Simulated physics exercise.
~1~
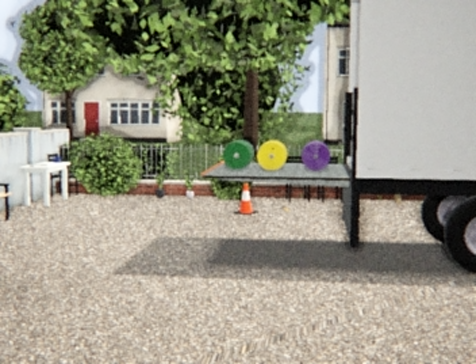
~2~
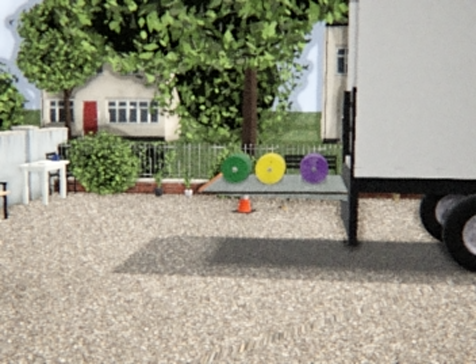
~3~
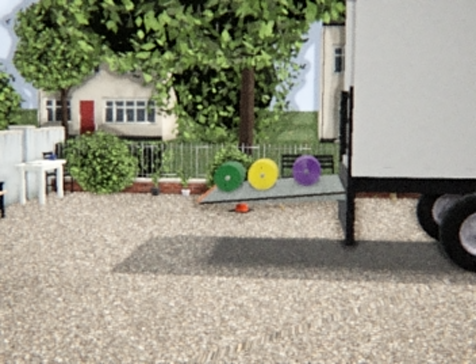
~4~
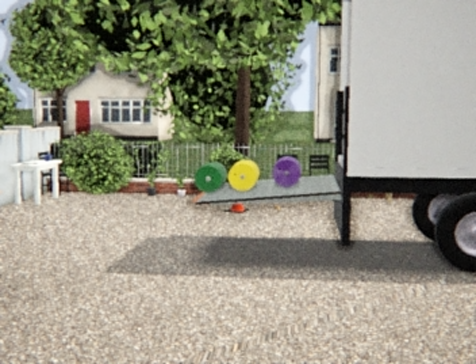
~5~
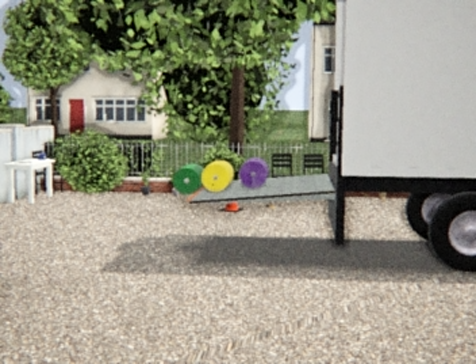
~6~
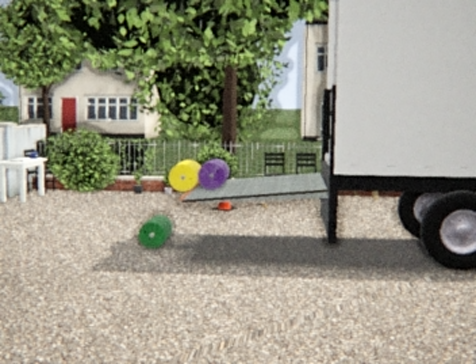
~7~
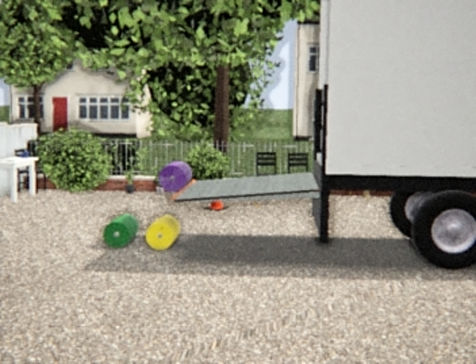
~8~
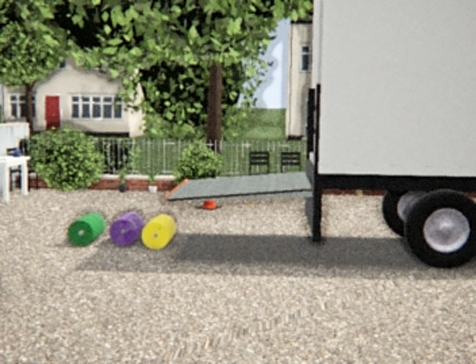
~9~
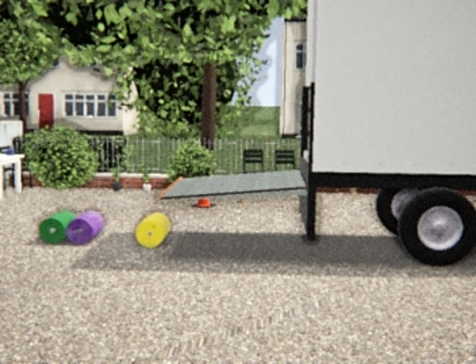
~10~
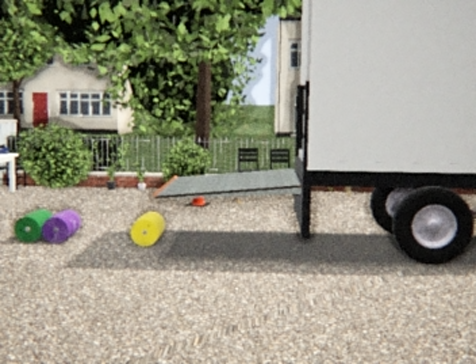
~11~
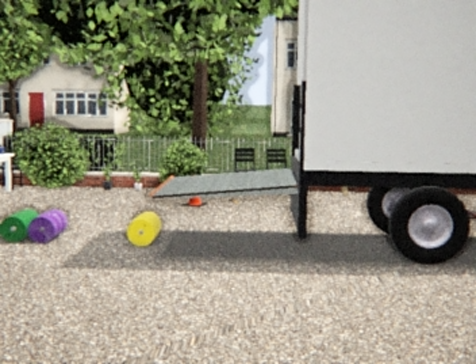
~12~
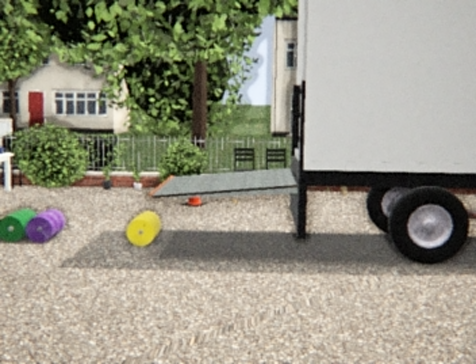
The clip opens on a gravel yard where green, yellow and purple kegs sit in a row on the raised lift plate at the back of a lorry. The plate sinks, then tips down towards its left edge, and the kegs start rolling left together. Green drops off the edge first and lands on the gravel, with yellow close behind. Purple comes off last, falls beside them and rolls on after green. Yellow stays near the tilted plate, while green and purple come to rest close together at the far left.
